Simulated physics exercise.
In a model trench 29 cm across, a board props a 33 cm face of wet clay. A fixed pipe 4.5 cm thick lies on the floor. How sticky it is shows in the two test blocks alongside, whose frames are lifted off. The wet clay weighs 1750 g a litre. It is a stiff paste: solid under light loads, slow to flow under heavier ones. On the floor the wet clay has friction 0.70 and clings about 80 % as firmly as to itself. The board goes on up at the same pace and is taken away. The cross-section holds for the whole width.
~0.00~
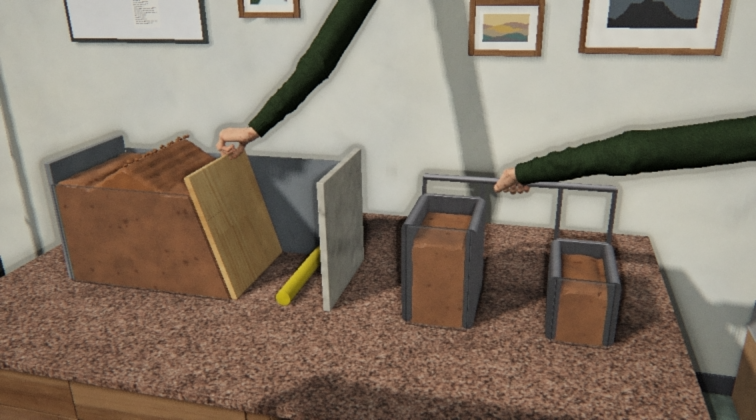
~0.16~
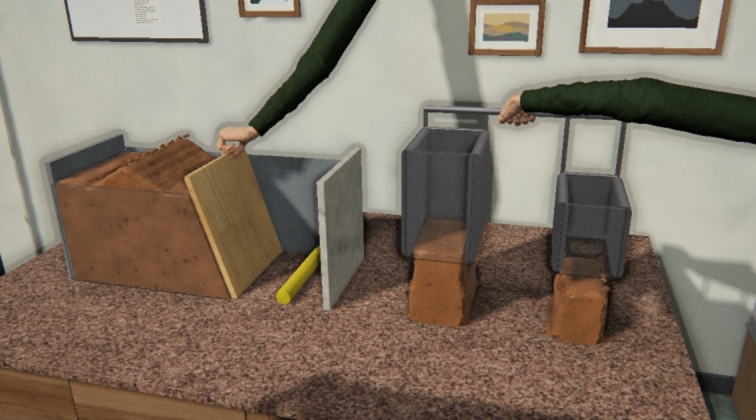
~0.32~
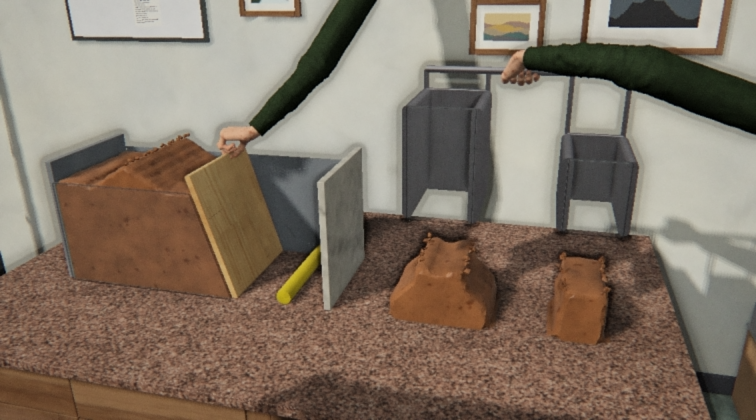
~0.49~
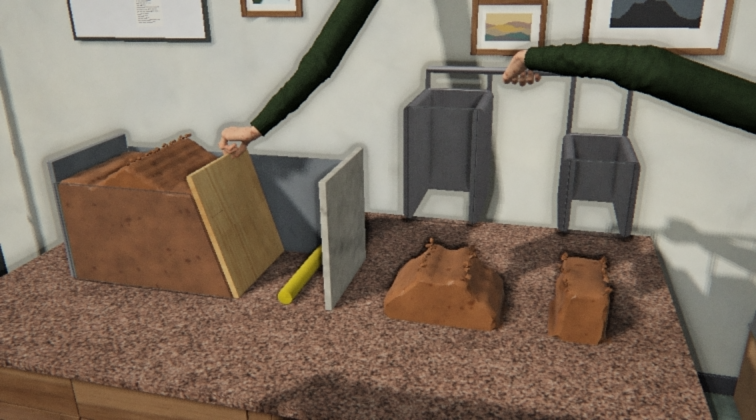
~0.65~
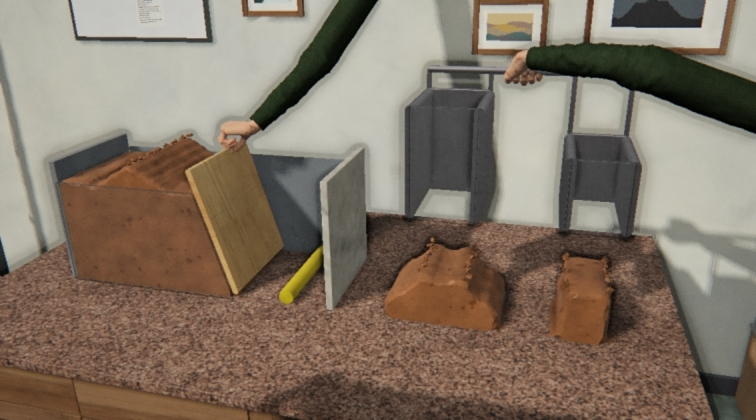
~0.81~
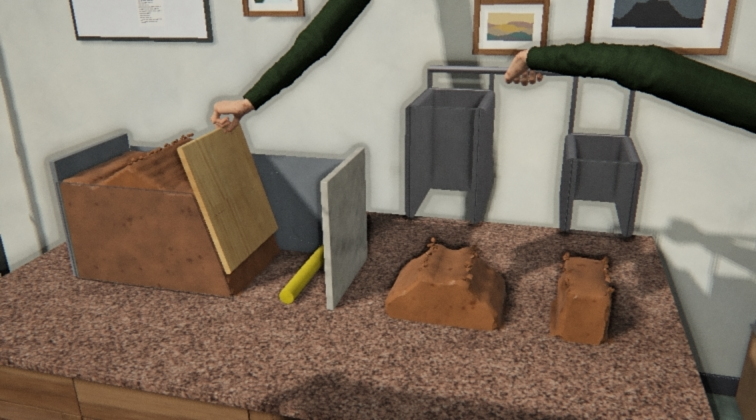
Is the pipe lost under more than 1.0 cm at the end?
The pipe ends up buried.
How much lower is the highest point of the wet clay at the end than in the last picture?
About 6.5 cm.
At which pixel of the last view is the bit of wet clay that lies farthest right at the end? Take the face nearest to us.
At about (284, 288).
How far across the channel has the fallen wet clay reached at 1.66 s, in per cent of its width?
Some 55 per cent.
After 1.06 s, the face still stands and nothing lies on the pipe.
After 1.36 s, the fallen stuff reaches 29 % of the way across and nothing lies on the pipe.
After 1.66 s, the fallen stuff reaches 55 % of the way across and 2.4 cm lies on the pipe.
After 1.96 s, the fallen stuff reaches 56 % of the way across and 2.4 cm lies on the pipe.
After 2.01 s, the fallen stuff reaches 56 % of the way across and 2.4 cm lies on the pipe.
